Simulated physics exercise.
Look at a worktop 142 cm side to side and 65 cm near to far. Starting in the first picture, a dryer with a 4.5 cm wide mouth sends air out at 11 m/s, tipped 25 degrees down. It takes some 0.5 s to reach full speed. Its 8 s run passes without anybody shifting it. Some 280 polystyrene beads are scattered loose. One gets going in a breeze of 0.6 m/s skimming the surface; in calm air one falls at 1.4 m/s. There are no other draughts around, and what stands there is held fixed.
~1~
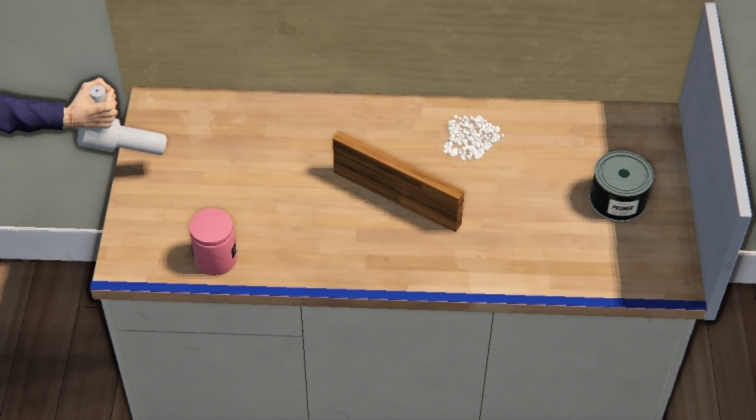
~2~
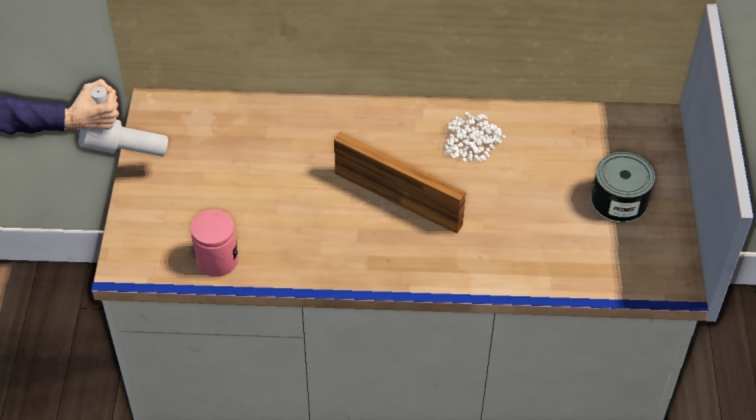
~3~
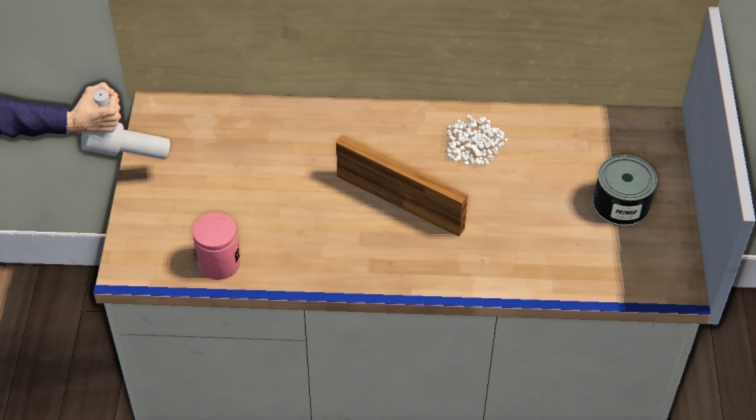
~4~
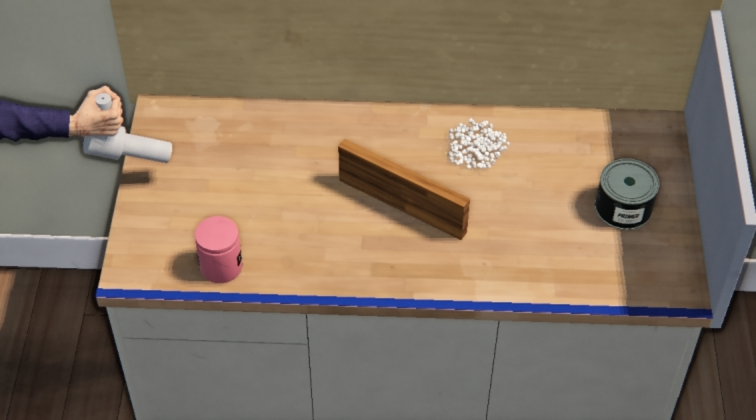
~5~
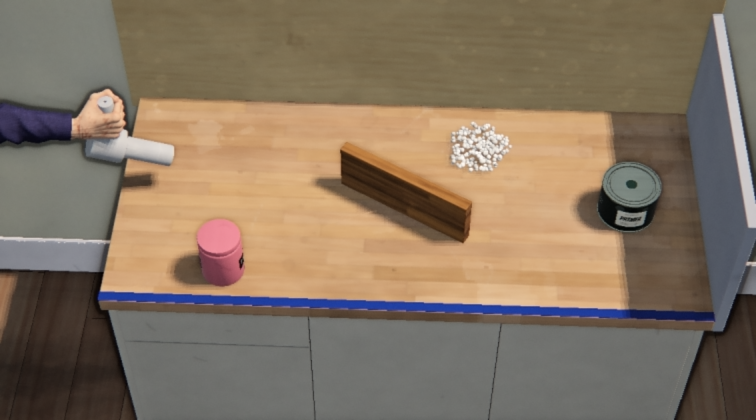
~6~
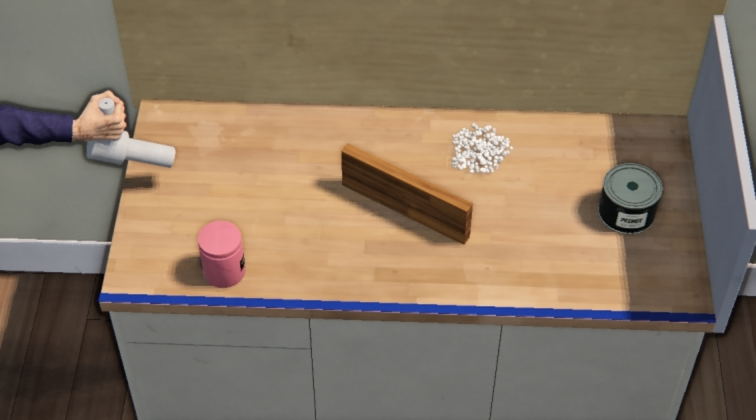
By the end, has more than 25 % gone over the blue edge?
More than a quarter goes over that edge.
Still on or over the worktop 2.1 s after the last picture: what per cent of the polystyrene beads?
I'd estimate about 50 per cent.
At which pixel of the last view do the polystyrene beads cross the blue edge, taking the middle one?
Around (715, 323).
Then, 1.2 s after the last picture the count stands so, 12 % are over the blue edge; the middle of those still in play is near (653, 186).
Then, 2.1 s after the last picture the count stands so, 52 % are over the blue edge; the middle of those still in play is near (696, 285).
Then, 4.0 s after the last picture the count stands so, 83 % are over the blue edge; the middle of those still in play is near (663, 223).
Then, 7.6 s after the last picture, at the end, 89 % are over the blue edge.
